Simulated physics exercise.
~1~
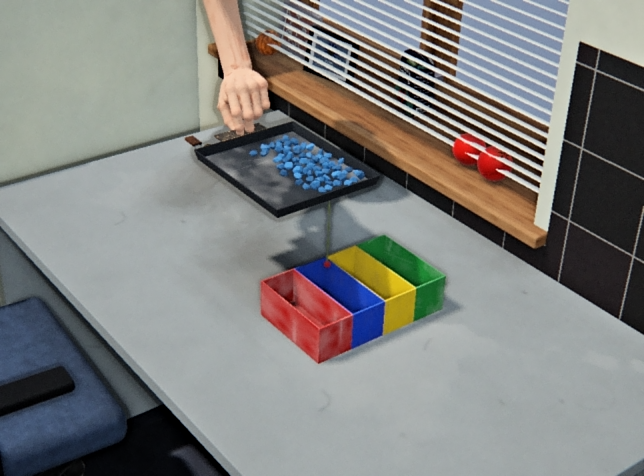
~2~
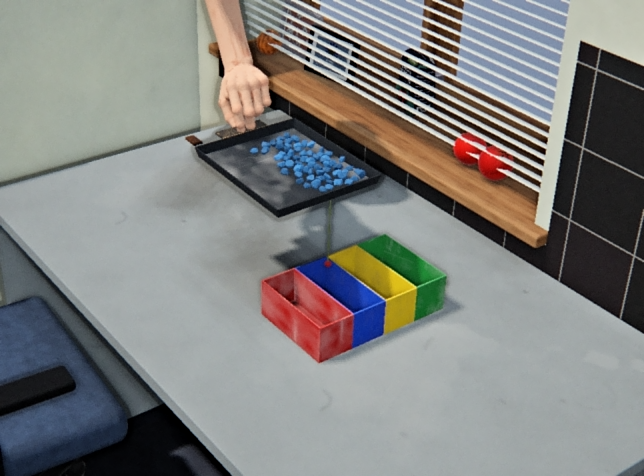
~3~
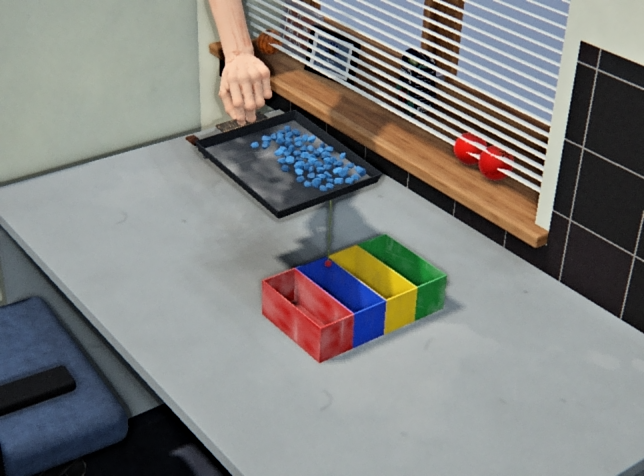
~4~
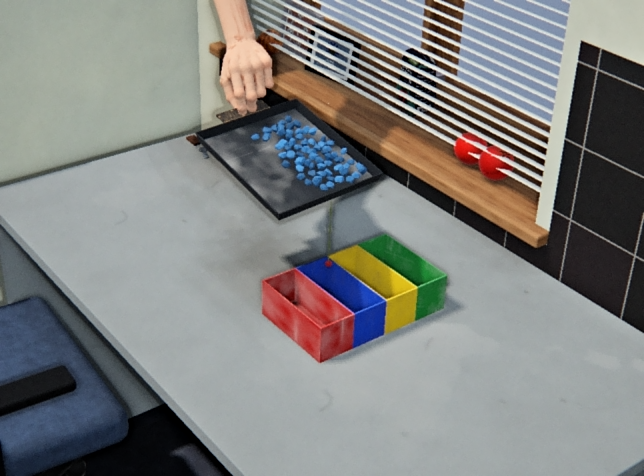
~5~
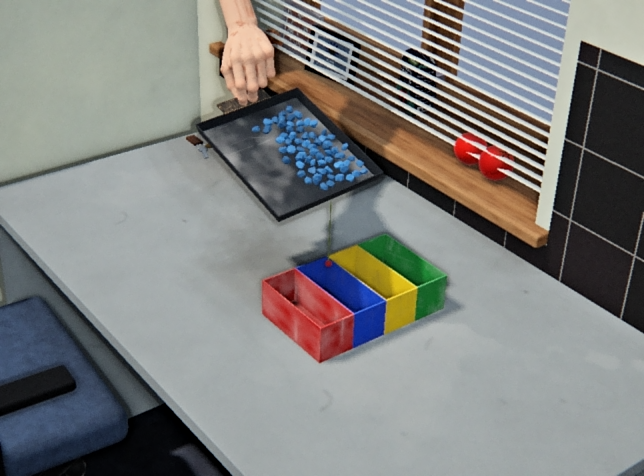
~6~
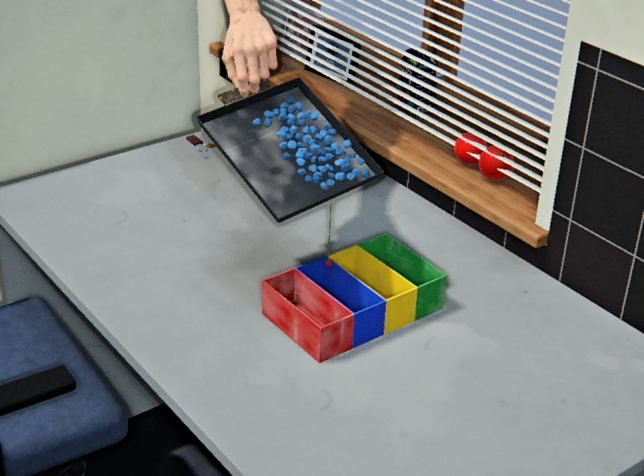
On a grey tabletop beside a window with blinds, a hand at the back of a dark tray of small blue pieces rises slightly, gradually tilting the tray toward its lower left corner above red, blue, yellow and green compartments.
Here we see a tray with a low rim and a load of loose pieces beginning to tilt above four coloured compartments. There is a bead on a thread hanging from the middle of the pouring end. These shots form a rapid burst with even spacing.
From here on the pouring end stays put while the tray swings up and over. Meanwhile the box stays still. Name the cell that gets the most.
Red.
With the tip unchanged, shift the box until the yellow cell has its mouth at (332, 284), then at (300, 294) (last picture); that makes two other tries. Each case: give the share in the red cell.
10 per cent the first time, 0 per cent the second time.
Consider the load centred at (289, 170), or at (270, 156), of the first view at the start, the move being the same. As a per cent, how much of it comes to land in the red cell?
Roughly 60 per cent, and 70 per cent.
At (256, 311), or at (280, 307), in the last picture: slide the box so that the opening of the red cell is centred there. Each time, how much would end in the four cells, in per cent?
First try: Around 100 percent; second try: Around 100 percent.
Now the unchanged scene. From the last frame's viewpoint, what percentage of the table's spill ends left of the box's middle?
Left portion: Around 90 %.
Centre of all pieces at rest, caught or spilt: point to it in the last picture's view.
Near pixel (305, 328).
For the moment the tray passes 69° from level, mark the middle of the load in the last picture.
Mark it at roughly (318, 199) in the final frame.
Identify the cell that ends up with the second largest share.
The runner-up is the blue one.
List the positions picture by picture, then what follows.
Corners of the pouring end at (278, 208) and (376, 175), level; middle of the load at (311, 166), aquarium stones; bead on its thread at (327, 264); red cell at (335, 336); blue cell at (368, 322); yellow cell at (399, 308); green cell at (429, 295), in the first frame.
Corners of the pouring end at (279, 208) and (377, 174), level; middle of the load at (312, 165), in the second frame.
Corners of the pouring end at (279, 209) and (378, 173), tipped barely, lowest at the left corner; middle of the load at (313, 161), in the third frame.
Corners of the pouring end at (280, 211) and (379, 172), tipped a little, lowest at the left corner; middle of the load at (313, 157), in the fourth frame.
Corners of the pouring end at (280, 214) and (379, 171), tipped clearly, lowest at the left corner; middle of the load at (314, 152), in the fifth frame.
Corners of the pouring end at (280, 216) and (380, 171), tipped clearly, lowest at the left corner; middle of the load at (315, 148); red cell at (337, 335); blue cell at (369, 321); yellow cell at (400, 308); green cell at (431, 295), in the sixth frame.
Soon, tray tipped steeply; nearly all on the tray; a small part falling or outside the box.
A while on, tray tipped past a quarter turn; about half in the red cell; about a quarter in the blue cell; about a third falling or outside the box.
Towards the end, tray tipped past a quarter turn; about half in the red cell; about a quarter in the blue cell; a small part in the yellow cell; about a quarter falling or outside the box.
Finally, tray tipped past a quarter turn; about half in the red cell; about a quarter in the blue cell; a small part in the yellow cell; none in the green cell; about a quarter outside the box.
